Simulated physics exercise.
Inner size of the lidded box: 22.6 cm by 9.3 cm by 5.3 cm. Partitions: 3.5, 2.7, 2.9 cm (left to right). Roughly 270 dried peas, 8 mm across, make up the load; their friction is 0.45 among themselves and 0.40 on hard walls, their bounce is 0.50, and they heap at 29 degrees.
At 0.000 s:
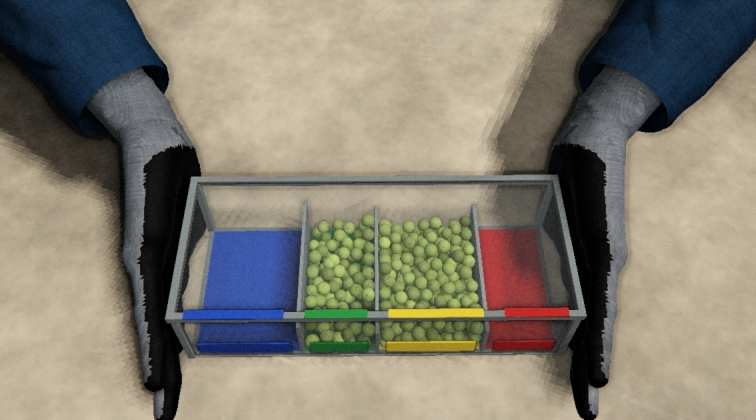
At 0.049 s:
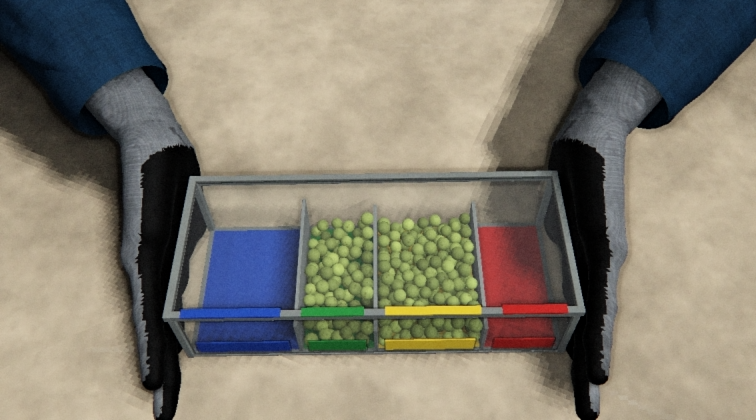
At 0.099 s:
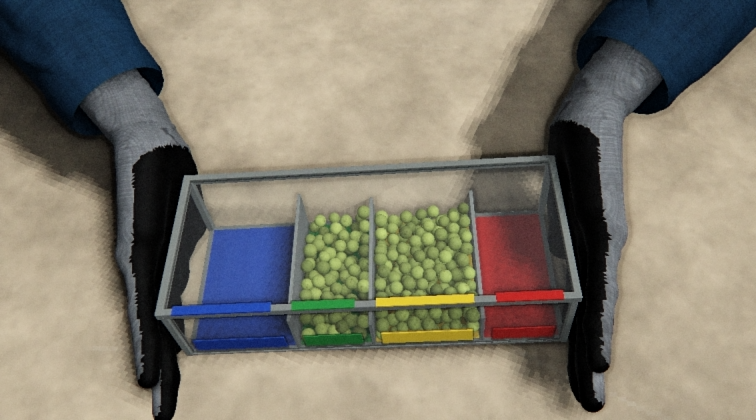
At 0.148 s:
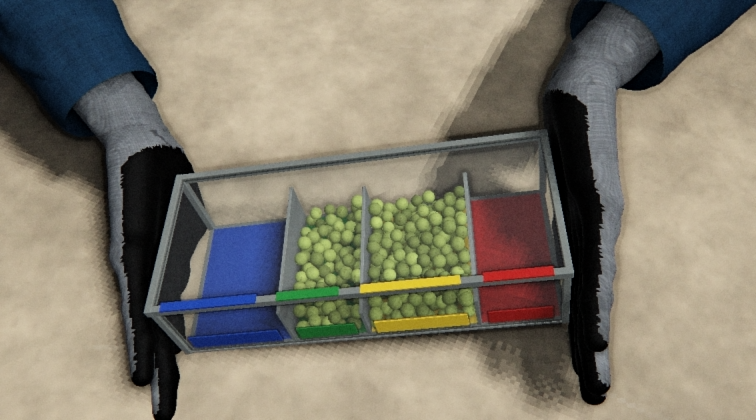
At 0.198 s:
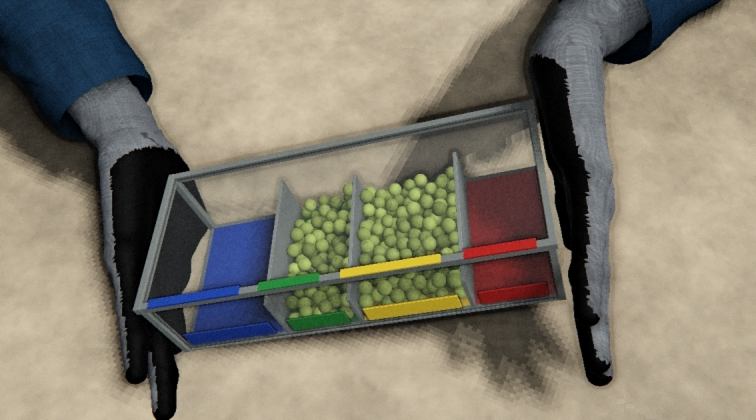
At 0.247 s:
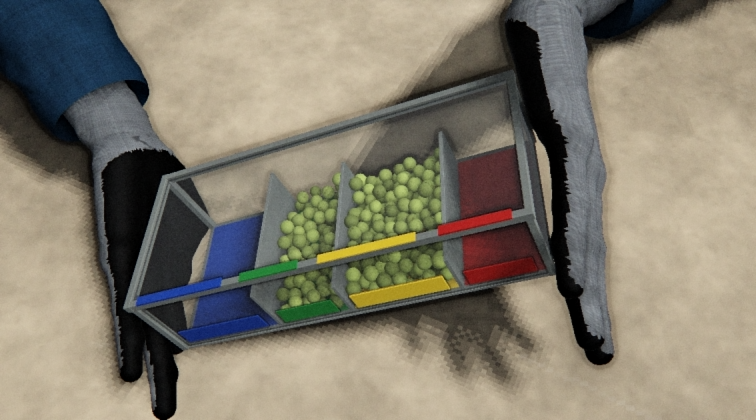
Two grey hands with black palms, in blue sleeves, hold a clear, grey-framed box above a mottled beige surface, seen from above and in front. Blue, green, yellow and red sections run left to right, with round green peas heaped in the middle two. Level at first, the box tilts increasingly as the right hand lifts its right end, while the peas stay between their dividers and the camera keeps still.
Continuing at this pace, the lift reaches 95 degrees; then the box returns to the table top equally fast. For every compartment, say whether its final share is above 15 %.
As I see it, red compartment: It'll probably finish at or short of fifteen percent of the pieces; blue compartment: It'll probably finish past fifteen percent of the pieces; green compartment: It'll probably finish past fifteen percent of the pieces; yellow compartment: It'll probably finish at or short of fifteen percent of the pieces.
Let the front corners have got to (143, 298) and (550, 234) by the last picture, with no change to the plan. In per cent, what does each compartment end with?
Red 0; blue 50; green 40; yellow 5.
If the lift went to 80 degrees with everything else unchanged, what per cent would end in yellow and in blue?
Then yellow would end with 25 per cent and blue with 40 per cent.
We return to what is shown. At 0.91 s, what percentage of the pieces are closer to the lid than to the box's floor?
Estimate: Near 70 per cent.
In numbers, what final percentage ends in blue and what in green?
The blue one gets 55 per cent and the green one 40 per cent.
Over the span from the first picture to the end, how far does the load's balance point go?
7.5 cm or thereabouts.
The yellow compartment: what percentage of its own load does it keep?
10 %.
After 0.91 s, tilt 94 degrees; blue 25 %, green 50 %, yellow 25 %.
After 1.35 s, tilt 39 degrees; blue 55 %, green 40 %, yellow 5 %.
After 1.87 s, tilt 0 degrees; blue 55 %, green 40 %, yellow 5 %.
At rest (2.5 s), red 0 %, blue 55 %, green 40 %, yellow 5 %.
